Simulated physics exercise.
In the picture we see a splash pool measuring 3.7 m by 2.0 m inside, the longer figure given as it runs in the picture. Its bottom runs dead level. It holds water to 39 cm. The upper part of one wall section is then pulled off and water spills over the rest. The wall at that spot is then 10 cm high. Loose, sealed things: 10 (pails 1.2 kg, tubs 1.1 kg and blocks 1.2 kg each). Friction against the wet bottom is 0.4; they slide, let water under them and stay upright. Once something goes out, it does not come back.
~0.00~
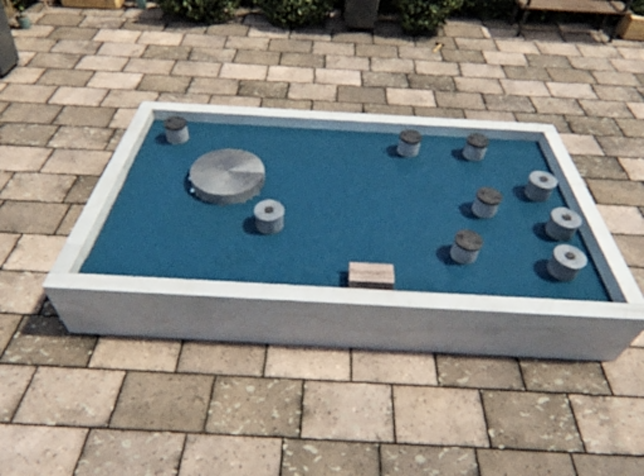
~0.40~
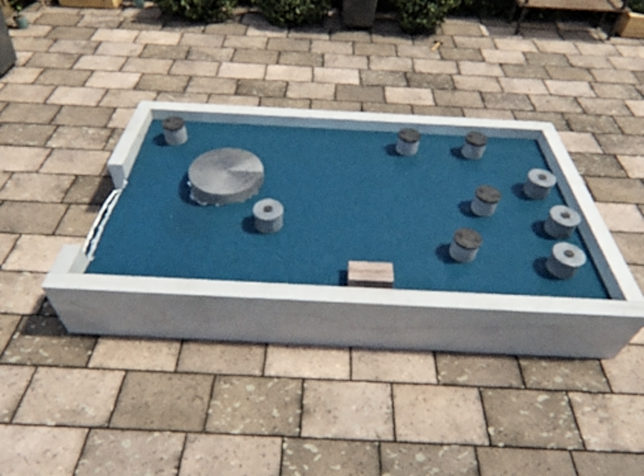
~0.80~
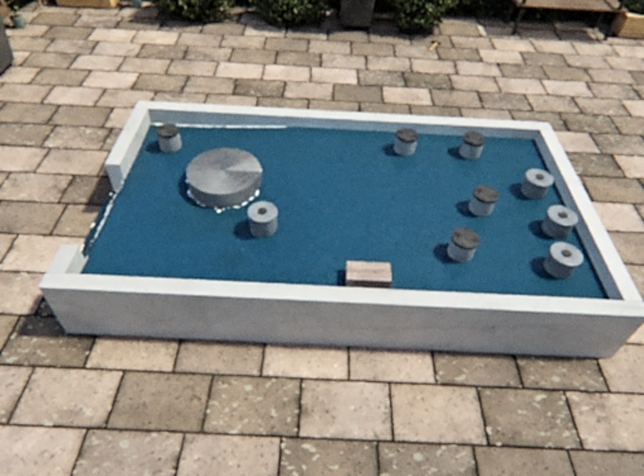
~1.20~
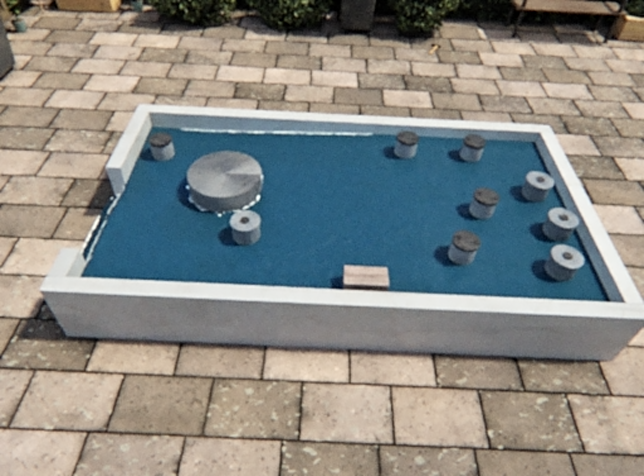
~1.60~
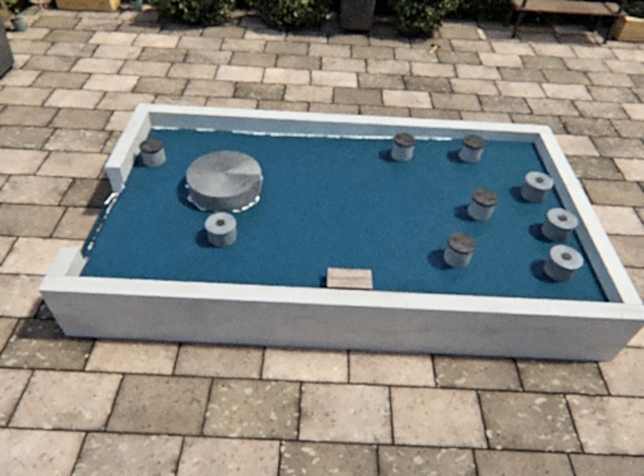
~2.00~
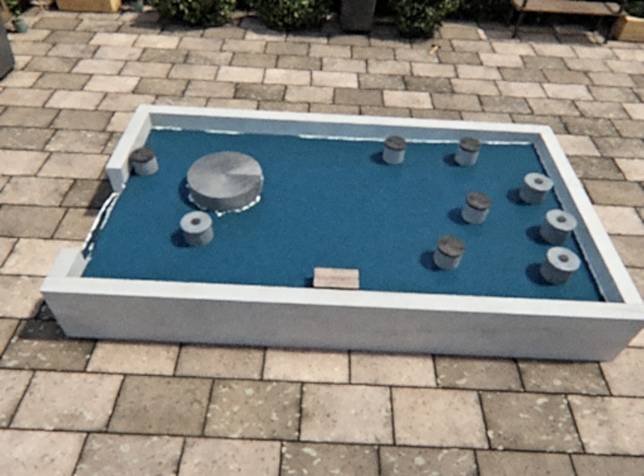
A gap opened in the left wall of a blue pool, and the small round objects nearest it drifted left, followed by the block along the front wall and, more slightly, several objects farther right.
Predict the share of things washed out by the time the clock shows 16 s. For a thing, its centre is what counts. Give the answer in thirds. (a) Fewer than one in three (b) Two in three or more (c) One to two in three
The answer is a.
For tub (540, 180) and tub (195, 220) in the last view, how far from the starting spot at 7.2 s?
In order: 10 cm, then washed out.
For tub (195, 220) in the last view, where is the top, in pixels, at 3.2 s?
Roughly (122, 213) in the same view.
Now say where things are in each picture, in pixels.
In the first frame, a tub at (269, 210), afloat; a pail at (175, 123) floats; 39 cm deep round most things; 0 of 10 have shifted.
In the second frame, a tub at (268, 209) floats; a pail at (173, 123), afloat; 39 cm deep round most things; 0 of 10 have shifted.
In the third frame, a tub at (263, 212), afloat; a pail at (167, 130), afloat, 7 cm from its start; about 2660 L in view; 1 of 10 have shifted.
In the fourth frame, a tub at (245, 221) floats, 16 cm from its start; a pail at (160, 139) floats, 15 cm from its start; 39 cm deep round most things; 2 of 10 have shifted.
In the fifth frame, a tub at (221, 223), afloat, 34 cm from its start; a pail at (151, 145) floats, 27 cm from its start; about 2530 L in view; 3 of 10 have shifted.
In the sixth frame, a tub at (196, 222), afloat, 52 cm from its start; a pail at (143, 154), afloat, 39 cm from its start; 36 cm deep round most things; 6 of 10 have shifted.
After 3.2 s 0 of 10 are out; 10 afloat.
After 7.2 s 2 of 10 are out; 8 afloat.
After 12.0 s 3 of 10 are out; 7 afloat.
After 16.0 s 3 of 10 are out; 7 afloat.
